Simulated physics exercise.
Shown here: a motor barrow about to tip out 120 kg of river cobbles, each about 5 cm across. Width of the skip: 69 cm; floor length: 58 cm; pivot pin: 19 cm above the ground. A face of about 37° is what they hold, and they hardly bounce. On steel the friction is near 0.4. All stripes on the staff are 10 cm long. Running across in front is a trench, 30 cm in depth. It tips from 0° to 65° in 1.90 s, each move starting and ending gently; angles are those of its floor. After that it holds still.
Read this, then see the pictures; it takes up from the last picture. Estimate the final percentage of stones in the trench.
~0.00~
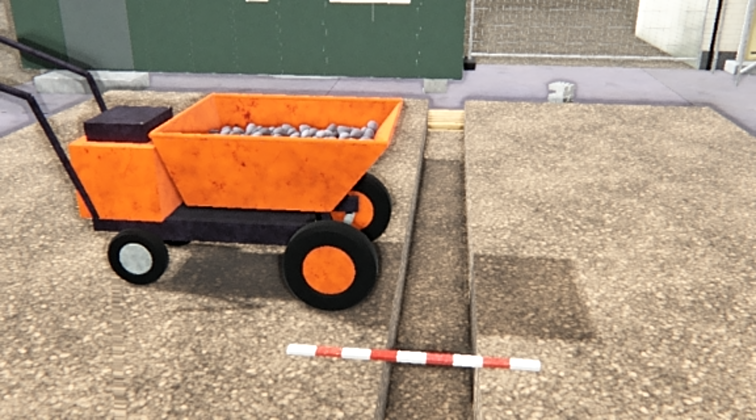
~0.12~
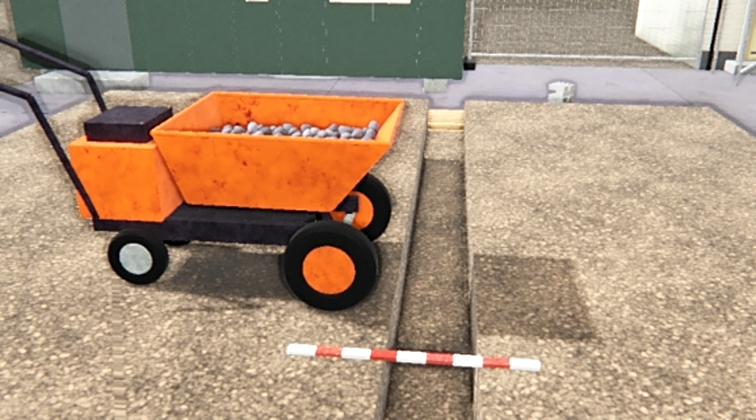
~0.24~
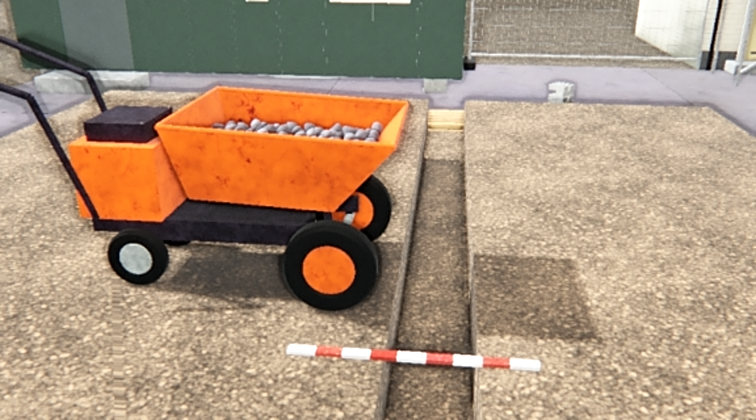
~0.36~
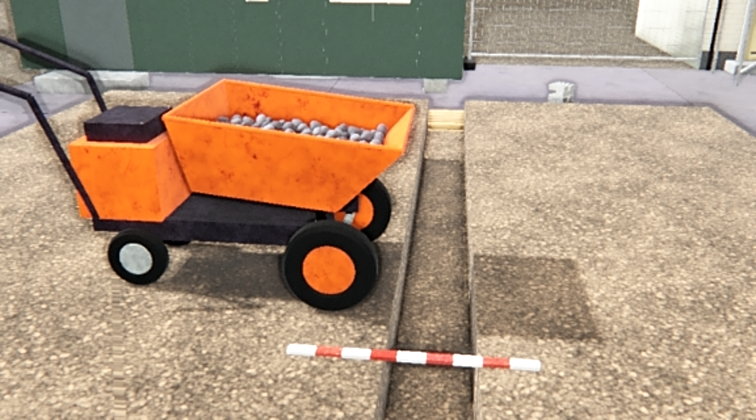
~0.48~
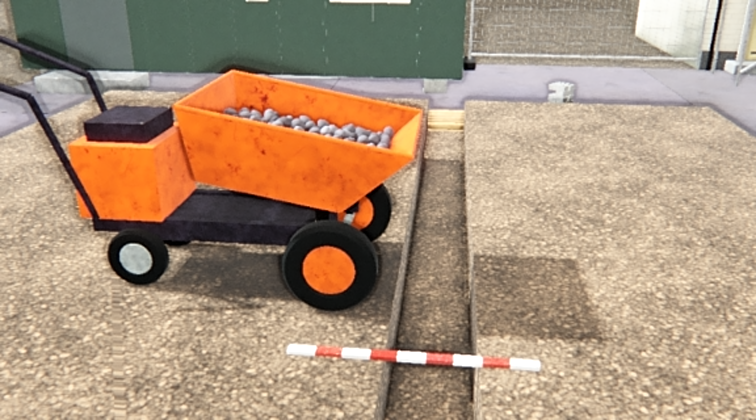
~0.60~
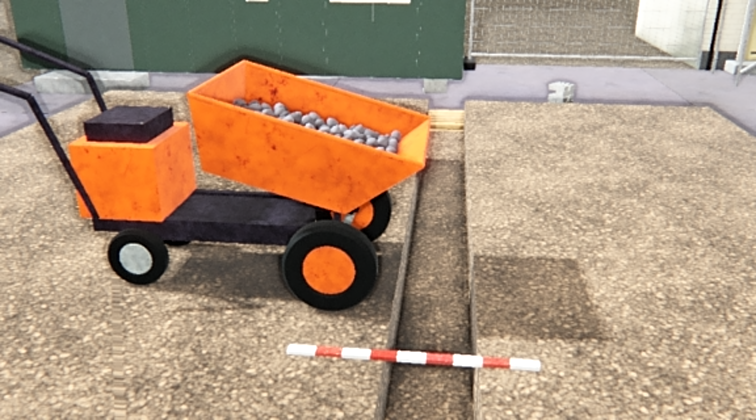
I would say 34 percent.
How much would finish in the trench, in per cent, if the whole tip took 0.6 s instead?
In that case, around 20%.
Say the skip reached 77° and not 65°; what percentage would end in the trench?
About 5%.
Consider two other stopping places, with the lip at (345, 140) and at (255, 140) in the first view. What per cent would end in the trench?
Roughly 70 in a hundred from the first, 70 in a hundred from the second.
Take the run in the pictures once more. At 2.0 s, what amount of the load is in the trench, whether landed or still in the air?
Roughly 0 percent of the load.
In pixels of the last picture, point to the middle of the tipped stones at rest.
I'd point to around (502, 277).
After 1.4 s the floor is at 55°; 100 % in the skip; the foremost stones are at (457, 209).
After 2.0 s the floor is at 65°; 71 % in the skip, 29 % past the trench; the foremost stones are at (569, 286).
After 2.3 s the floor is at 65°; 45 % in the skip, 1 % in the trench, 54 % past the trench; the foremost stones are at (643, 288).
After 4.3 s the floor is at 65°; 1 % in the skip, 34 % in the trench, 66 % past the trench; the foremost stones are at (673, 288).
